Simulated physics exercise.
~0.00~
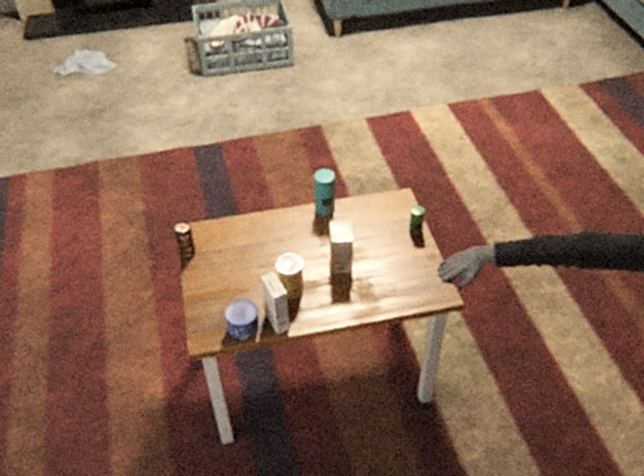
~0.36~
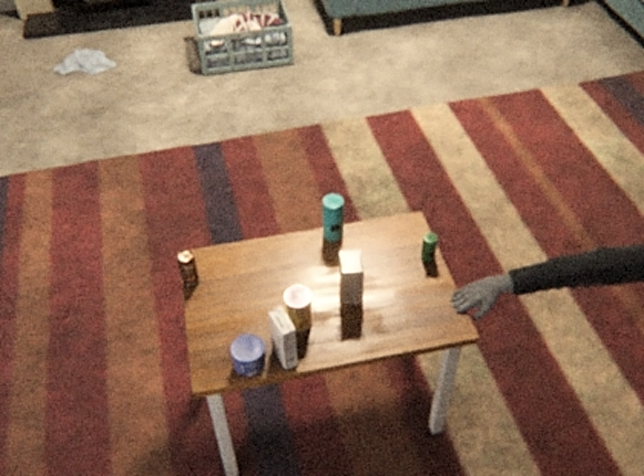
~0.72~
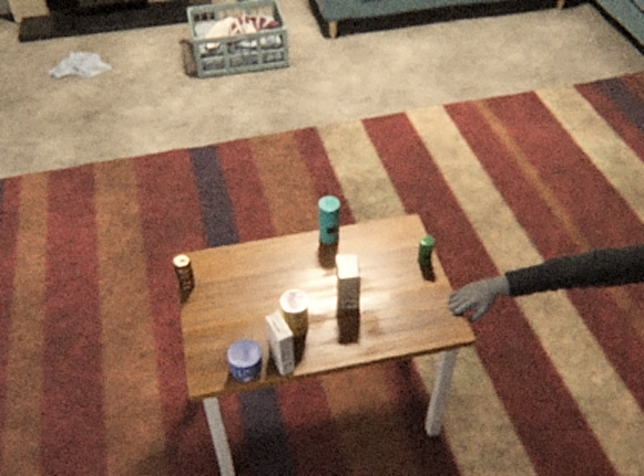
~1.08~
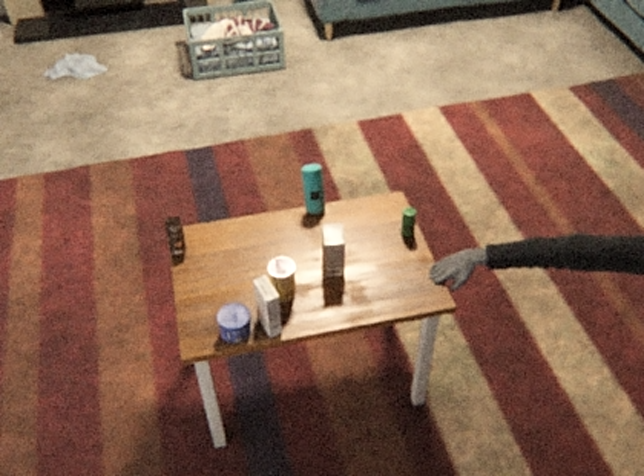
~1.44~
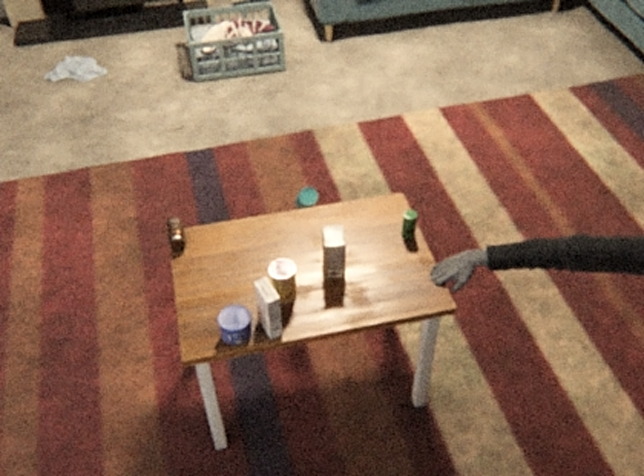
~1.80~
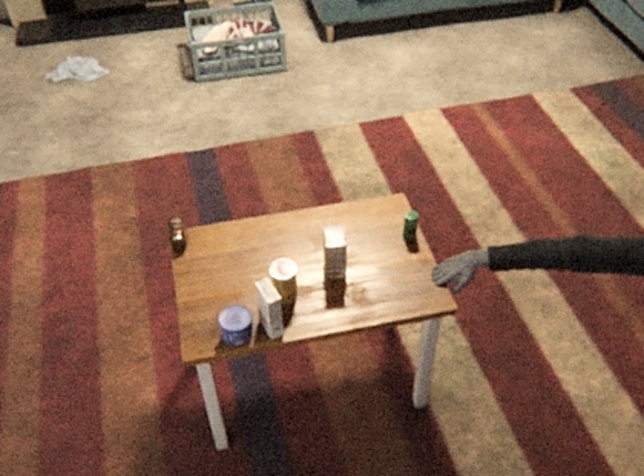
To begin with, seven containers stand on a light wooden table on a striped rug, with a gloved hand at its right edge. The table is drawn a short way towards the viewer, and everything on it rides along upright. It then goes back the way it came, and the turquoise jar at the far edge leans while the brown can on the left tips. The jar drops upside down over the far edge and passes out of sight behind the table. The brown can ends up lying on its side near the left edge, while the other five keep their places.
